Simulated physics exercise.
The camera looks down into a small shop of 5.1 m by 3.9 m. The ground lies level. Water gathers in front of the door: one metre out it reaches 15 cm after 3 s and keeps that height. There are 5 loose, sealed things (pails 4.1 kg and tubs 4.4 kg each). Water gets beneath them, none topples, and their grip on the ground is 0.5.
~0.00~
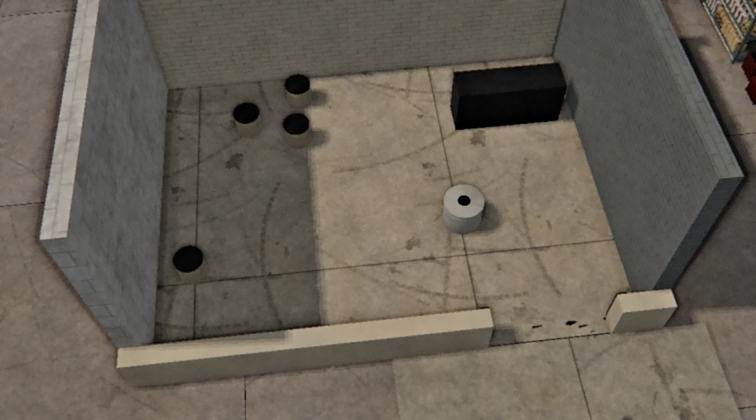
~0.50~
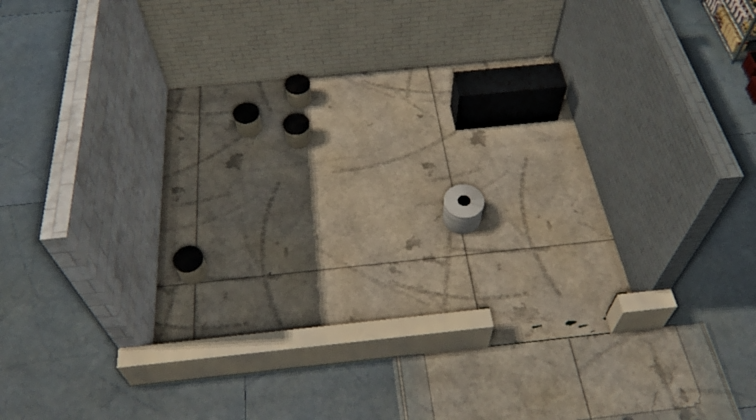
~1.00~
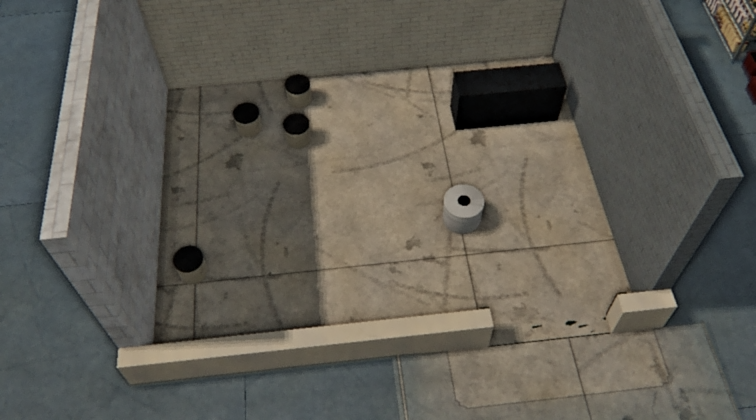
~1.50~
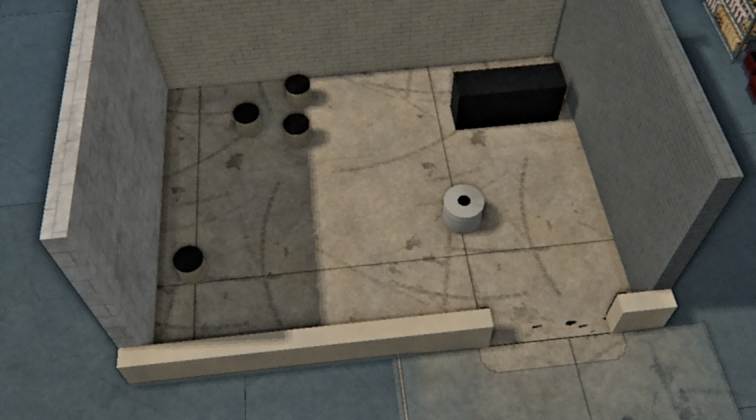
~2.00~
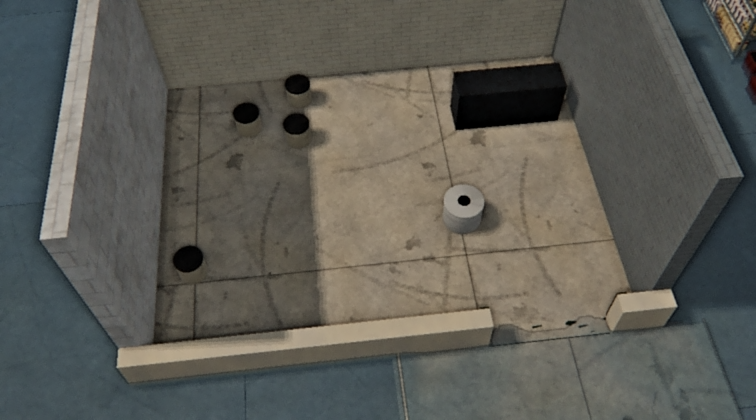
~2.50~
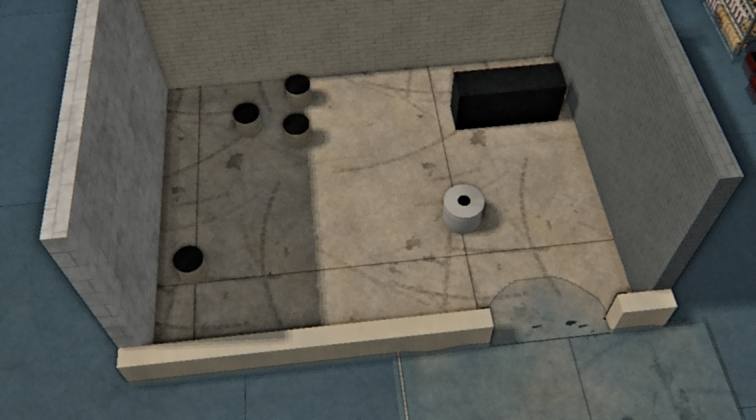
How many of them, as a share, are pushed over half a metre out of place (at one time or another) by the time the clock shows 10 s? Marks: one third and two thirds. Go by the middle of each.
Share: One to two thirds.
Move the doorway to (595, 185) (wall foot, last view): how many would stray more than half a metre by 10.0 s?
In that case 1 of them.
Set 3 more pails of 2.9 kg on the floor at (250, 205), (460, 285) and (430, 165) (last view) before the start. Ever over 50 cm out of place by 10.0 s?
In turn: Short of it, short of it, past it.
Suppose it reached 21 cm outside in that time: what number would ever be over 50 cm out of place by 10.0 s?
Then 4.
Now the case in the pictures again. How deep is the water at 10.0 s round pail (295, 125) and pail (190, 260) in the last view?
About 5 and 1 cm.
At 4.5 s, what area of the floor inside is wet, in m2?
Roughly 6.0 m2.
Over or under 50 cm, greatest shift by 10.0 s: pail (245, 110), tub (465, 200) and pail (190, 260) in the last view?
In turn: Less, more, less.
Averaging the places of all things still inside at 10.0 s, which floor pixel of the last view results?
Near (239, 143).
After 3.5 s 0 of 5 are over 50 cm from their spots; 0 afloat.
After 4.5 s 0 of 5 are over 50 cm from their spots; 0 afloat.
After 7.0 s 1 of 5 are over 50 cm from their spots; 0 afloat.
After 10.0 s 2 of 5 are over 50 cm from their spots, and 2 have been at some point; 2 afloat.
